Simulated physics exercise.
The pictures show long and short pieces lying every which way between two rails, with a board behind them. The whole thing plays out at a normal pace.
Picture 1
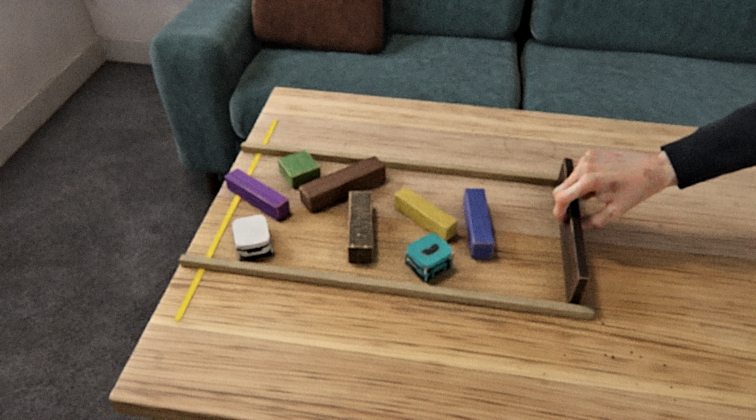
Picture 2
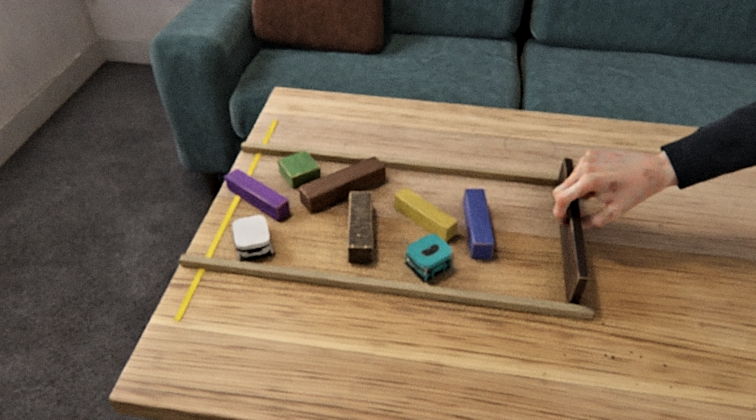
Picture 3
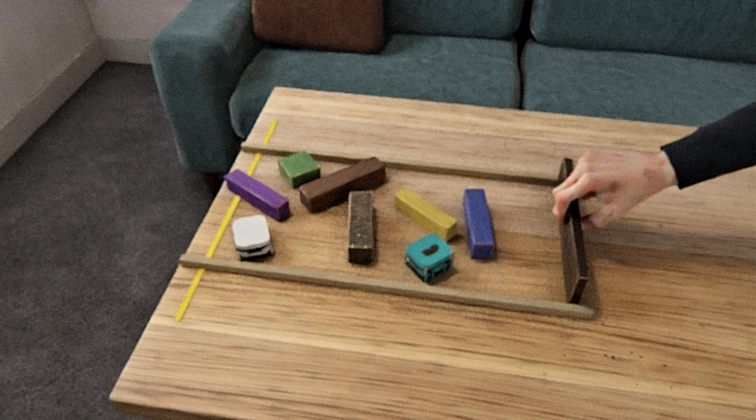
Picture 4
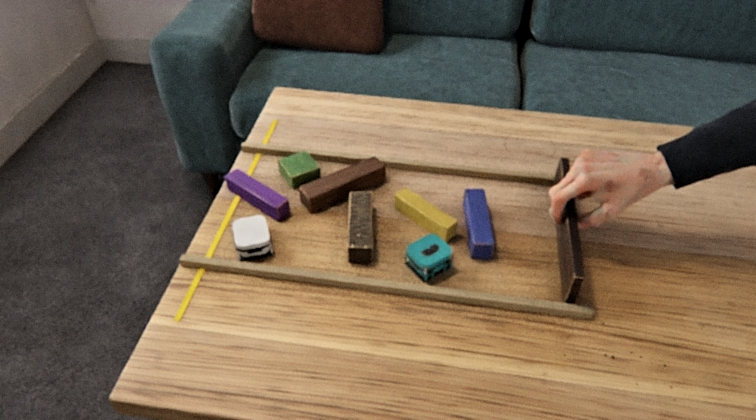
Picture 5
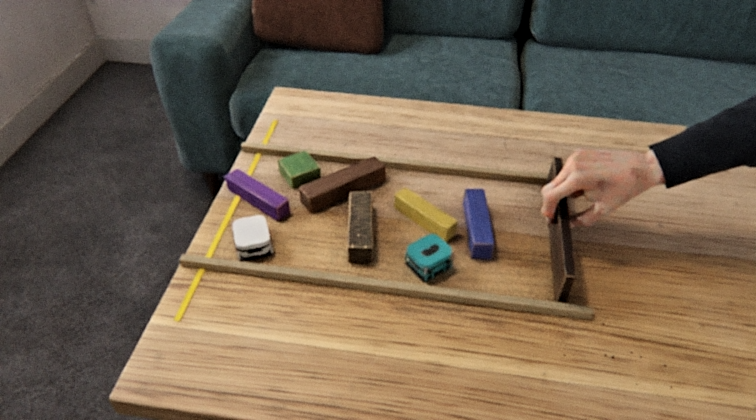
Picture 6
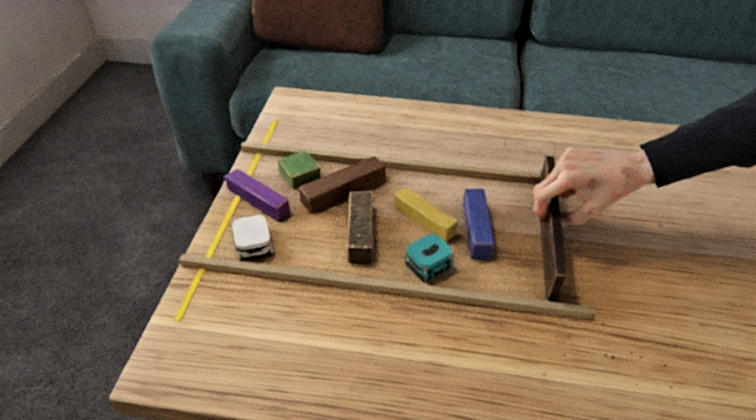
A hand grips a dark board at the right end of two wooden rails on a table and slides it slightly left, while the colored sticks, small blocks and white case between the rails stay still.
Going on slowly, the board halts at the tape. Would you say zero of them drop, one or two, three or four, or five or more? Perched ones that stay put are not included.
Most likely the ones that land below will number beyond four.
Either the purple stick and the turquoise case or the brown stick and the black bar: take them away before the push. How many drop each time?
First 5, second 3.
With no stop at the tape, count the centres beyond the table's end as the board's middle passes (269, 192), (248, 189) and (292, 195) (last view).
3, 5 and 1.
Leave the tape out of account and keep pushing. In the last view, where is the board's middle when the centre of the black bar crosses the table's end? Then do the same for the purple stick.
For the black bar, about (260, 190); for the purple stick, about (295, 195).
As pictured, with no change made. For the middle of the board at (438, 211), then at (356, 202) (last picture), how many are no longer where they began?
Well, it's 3 at the first one and 6 at the second.
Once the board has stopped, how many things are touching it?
That number would be 2.
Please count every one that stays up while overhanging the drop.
1, I think.
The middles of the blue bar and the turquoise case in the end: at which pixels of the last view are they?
Reading them off: First (225, 194); then (196, 238).
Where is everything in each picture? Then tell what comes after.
The first frame shows purple stick (257, 194); white case (252, 238); green block (299, 169); board (570, 227); tape (235, 203).
The second frame shows white case (252, 238); black bar (361, 226).
The third frame shows green block (299, 169); brown stick (344, 184).
The fourth frame shows purple stick (257, 194); board (567, 226).
The fifth frame shows white case (252, 238); yellow bar (425, 214).
The sixth frame shows purple stick (257, 194); white case (252, 238); green block (299, 169); board (550, 224); tape (235, 203).
Soon after, none off yet; purple stick at rest near (257, 194); white case at rest near (252, 238); green block at rest near (299, 169).
At rest, the number that fall off is five or more; fallen, yellow bar, black bar, brown stick, green block, white case and purple stick.
